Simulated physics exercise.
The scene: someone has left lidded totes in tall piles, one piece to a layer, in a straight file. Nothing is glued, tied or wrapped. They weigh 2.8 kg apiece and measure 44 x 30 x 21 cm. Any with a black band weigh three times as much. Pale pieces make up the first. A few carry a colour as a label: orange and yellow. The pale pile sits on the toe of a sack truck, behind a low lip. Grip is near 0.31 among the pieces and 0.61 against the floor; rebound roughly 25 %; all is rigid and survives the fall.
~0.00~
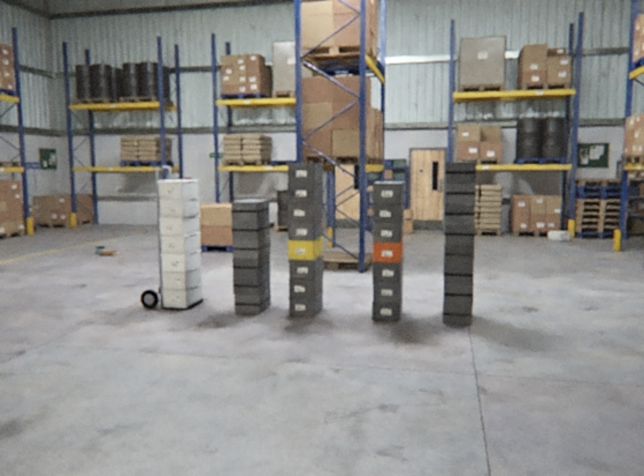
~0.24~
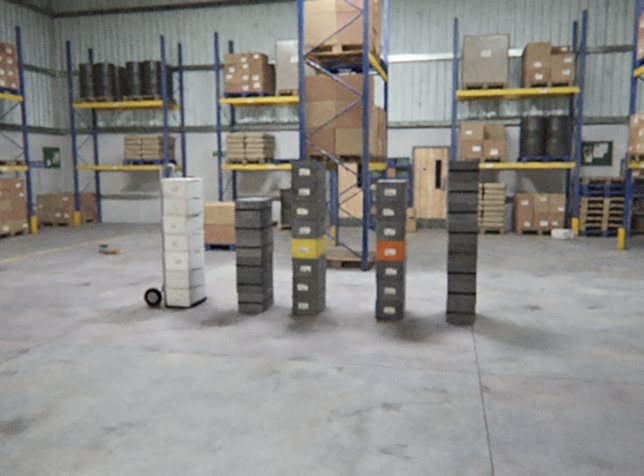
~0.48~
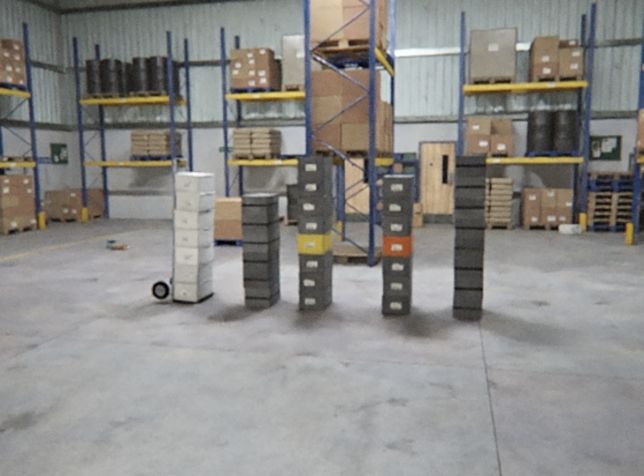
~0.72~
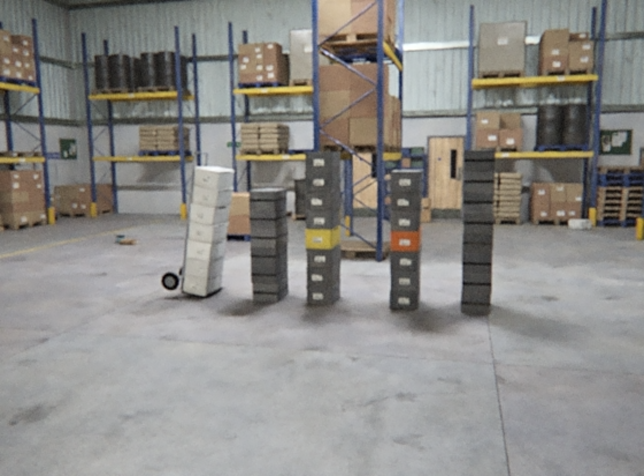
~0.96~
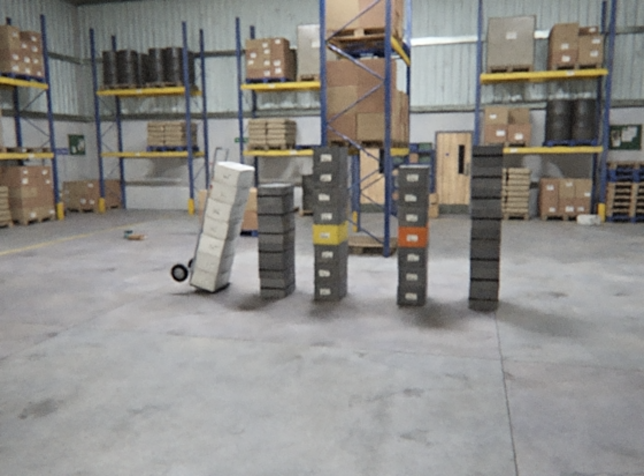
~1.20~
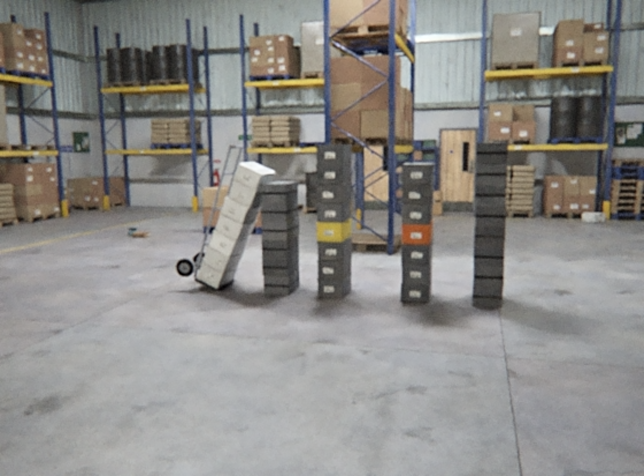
In a warehouse, a hand truck tilts a white stack rightward toward four dark stacks.
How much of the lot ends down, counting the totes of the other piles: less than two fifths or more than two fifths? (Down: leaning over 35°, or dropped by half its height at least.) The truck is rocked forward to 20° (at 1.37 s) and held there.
Under two fifths of them.
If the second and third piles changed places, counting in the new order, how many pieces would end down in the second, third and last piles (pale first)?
In that case second 7, third 5, last 0.
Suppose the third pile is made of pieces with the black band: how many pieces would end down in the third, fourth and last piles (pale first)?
Then third 0, fourth 0, last 0.
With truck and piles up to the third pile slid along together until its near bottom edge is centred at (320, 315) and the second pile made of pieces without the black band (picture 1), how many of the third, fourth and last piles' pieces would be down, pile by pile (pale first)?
Then third 8, fourth 7, last 8.
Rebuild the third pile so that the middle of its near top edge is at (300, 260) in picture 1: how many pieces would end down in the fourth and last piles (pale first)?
In that case fourth 0, last 0.
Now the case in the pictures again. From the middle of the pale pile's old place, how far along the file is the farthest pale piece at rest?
About 70 cm.
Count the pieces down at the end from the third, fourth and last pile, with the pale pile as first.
Third 0, fourth 0, last 0.
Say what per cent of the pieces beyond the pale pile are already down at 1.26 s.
By then 0 per cent.
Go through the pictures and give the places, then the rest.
In the first picture (each place is the centre of the face we see best; the camera pans a little), truck frame (158, 195) 0° forward; yellow tote (301, 251); orange tote (387, 253); the others all in place.
The second picture shows truck frame (161, 194) 0° forward; yellow tote (304, 249).
The third picture shows truck frame (174, 188) 4° forward, top of the pale pile leaning 4°; yellow tote (310, 245); the others all in place.
The fourth picture shows truck frame (193, 181) 9° forward, top of the pale pile leaning 9°; yellow tote (318, 239); the others all in place.
The fifth picture shows truck frame (211, 176) 15° forward, top of the pale pile leaning 15°; yellow tote (326, 235); the others all in place.
The sixth picture shows truck frame (223, 174) 19° forward, top of the pale pile leaning 24°; yellow tote (329, 232); orange tote (416, 235); the others all in place.
By 1.26 s, 0 of the pale pile down; none of the 29 other totes down.
By 1.34 s, 0 of the pale pile down; none of the 29 other totes down, 1 disturbed.
By 1.54 s, 0 of the pale pile down; none of the 29 other totes down, 2 disturbed.
When it is over (2.4 s), 0 of the pale pile down; none of the 29 other totes down, 2 disturbed; yellow tote unmoved; orange tote unmoved. That is 0 per cent. In pixels of the last frame, middles, yellow tote near (334, 230), orange tote near (418, 232).
